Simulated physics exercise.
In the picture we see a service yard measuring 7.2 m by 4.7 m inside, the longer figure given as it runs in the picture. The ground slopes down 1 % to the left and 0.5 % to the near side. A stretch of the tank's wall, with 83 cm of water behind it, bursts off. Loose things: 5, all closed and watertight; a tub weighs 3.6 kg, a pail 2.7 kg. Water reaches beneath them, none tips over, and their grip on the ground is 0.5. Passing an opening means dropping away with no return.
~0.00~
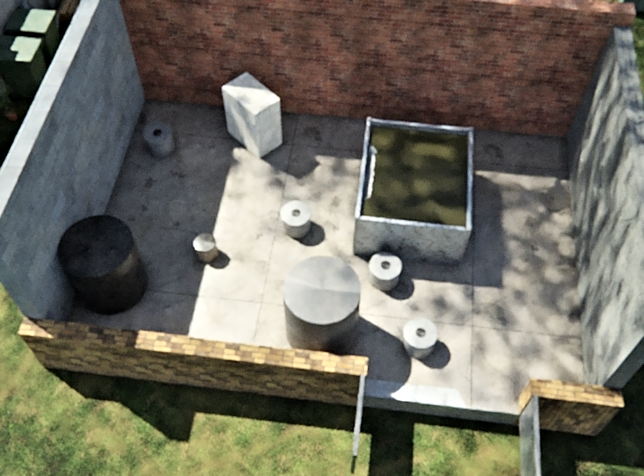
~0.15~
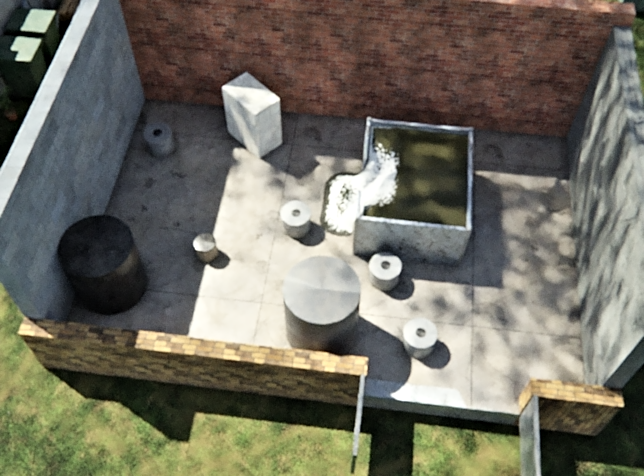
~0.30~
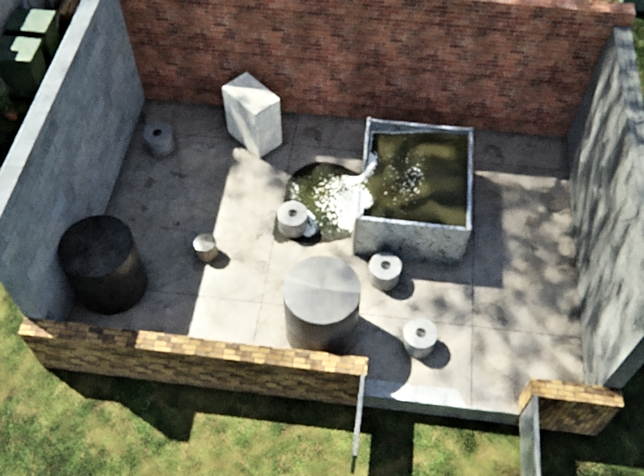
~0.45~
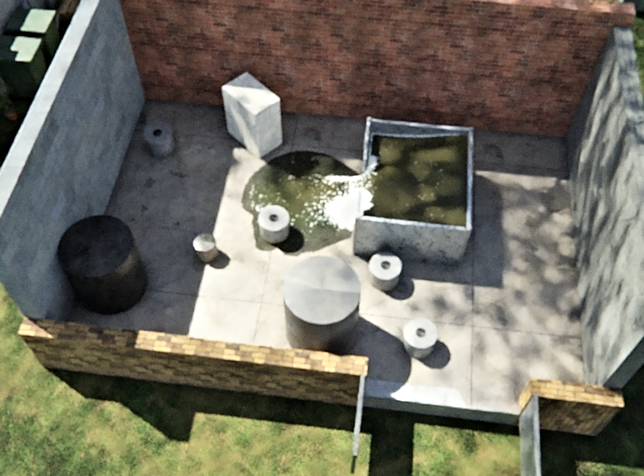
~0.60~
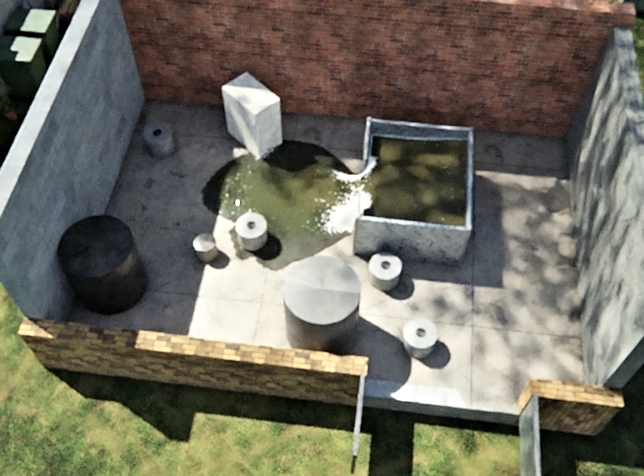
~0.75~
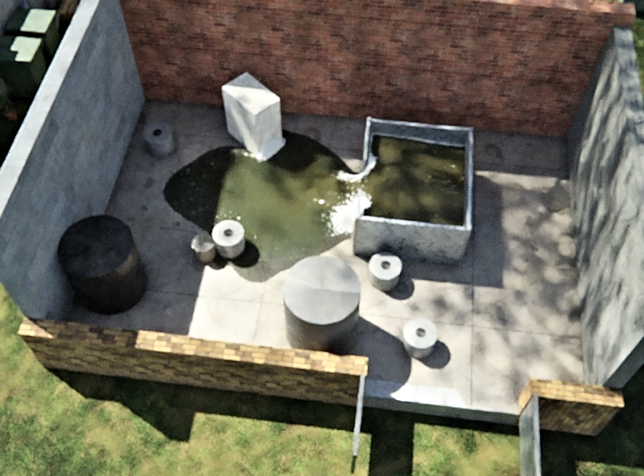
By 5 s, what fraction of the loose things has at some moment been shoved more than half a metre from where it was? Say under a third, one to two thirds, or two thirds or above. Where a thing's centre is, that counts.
The fraction lands in the middle third.
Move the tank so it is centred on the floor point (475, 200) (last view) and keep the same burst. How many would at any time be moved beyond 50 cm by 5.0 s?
The answer would then be 2.
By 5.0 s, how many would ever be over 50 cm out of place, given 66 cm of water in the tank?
The count would be 3.
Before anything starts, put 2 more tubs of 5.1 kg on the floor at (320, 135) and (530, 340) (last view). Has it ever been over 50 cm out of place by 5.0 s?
Well, in turn they are above that and below that.
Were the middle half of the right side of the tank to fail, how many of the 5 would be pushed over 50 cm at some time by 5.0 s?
Then 1.
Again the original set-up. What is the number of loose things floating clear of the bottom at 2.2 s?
Answer: 3.
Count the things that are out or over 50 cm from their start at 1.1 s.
I count 2.
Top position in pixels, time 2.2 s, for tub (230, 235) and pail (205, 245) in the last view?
Somewhere around (148, 315) and (152, 286).
After 1.1 s 2 of 5 are over 50 cm from their spots; 1 afloat.
After 2.2 s 3 of 5 are over 50 cm from their spots; 3 afloat.
After 3.5 s 3 of 5 are over 50 cm from their spots; 3 afloat.
After 5.0 s 2 of 5 are over 50 cm from their spots, and 3 have been at some point; 3 afloat.
